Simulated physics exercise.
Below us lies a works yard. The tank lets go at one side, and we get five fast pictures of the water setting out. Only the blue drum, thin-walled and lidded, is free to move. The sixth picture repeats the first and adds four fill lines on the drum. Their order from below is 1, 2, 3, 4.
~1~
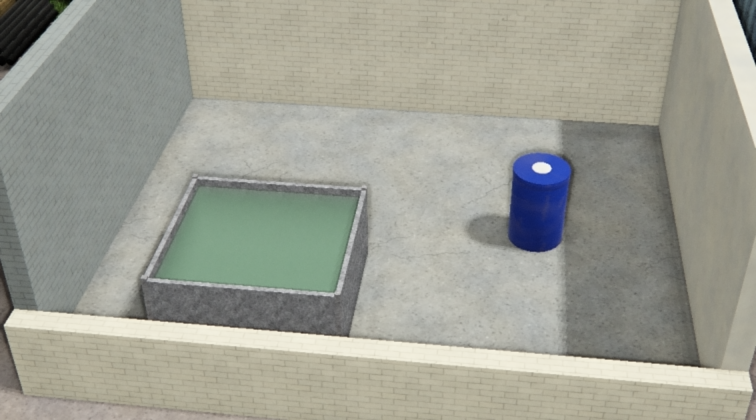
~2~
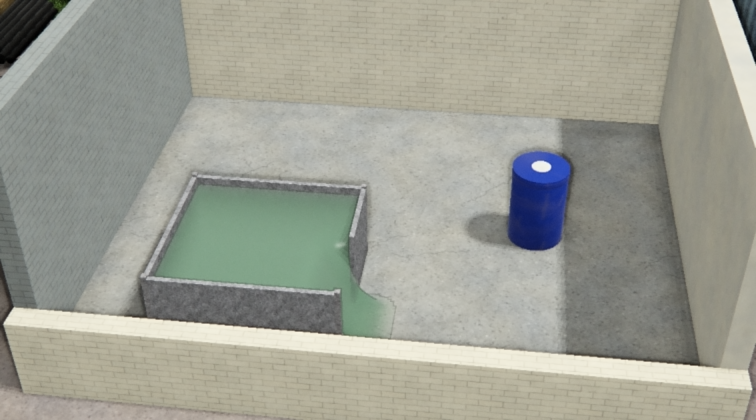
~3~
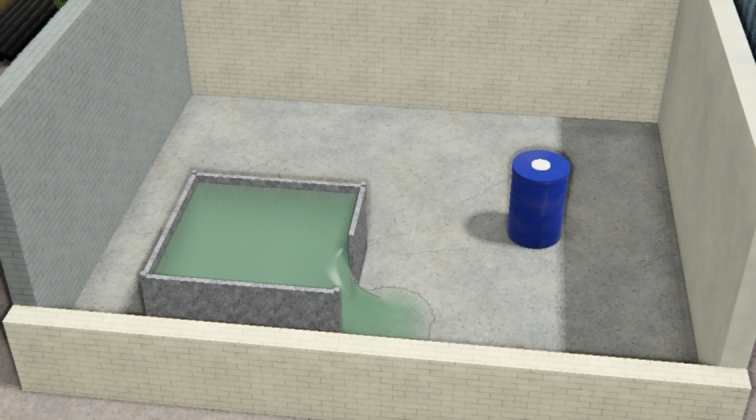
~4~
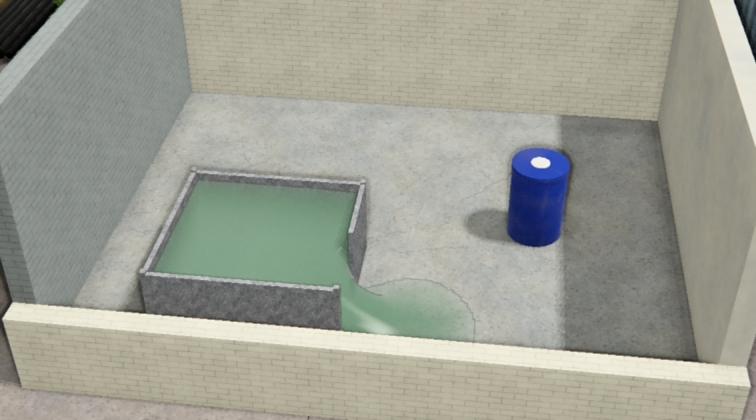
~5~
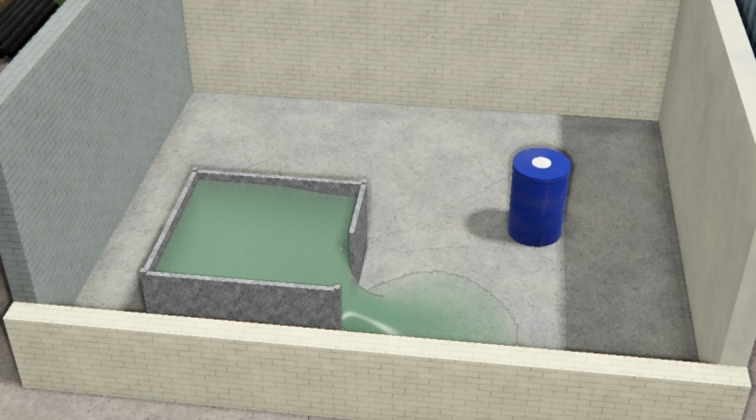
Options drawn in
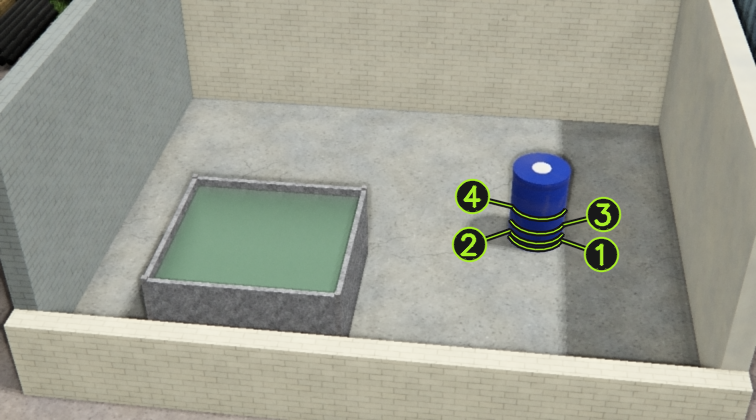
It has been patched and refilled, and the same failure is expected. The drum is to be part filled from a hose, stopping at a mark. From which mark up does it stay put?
That is level 2.
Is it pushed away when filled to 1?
Yes.
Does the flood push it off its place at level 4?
No.
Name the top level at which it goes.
1 it is.
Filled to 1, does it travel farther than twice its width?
No.
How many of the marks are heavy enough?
Three of the four.
In lime, 1 at (535, 249); 2 at (536, 243); 3 at (537, 233); 4 at (538, 219); from the bottom up 1, 2, 3, 4.
With 1, it is pushed about its own width away.
With 2, it does not move.
With 3, it does not move.
With 4, it does not move.
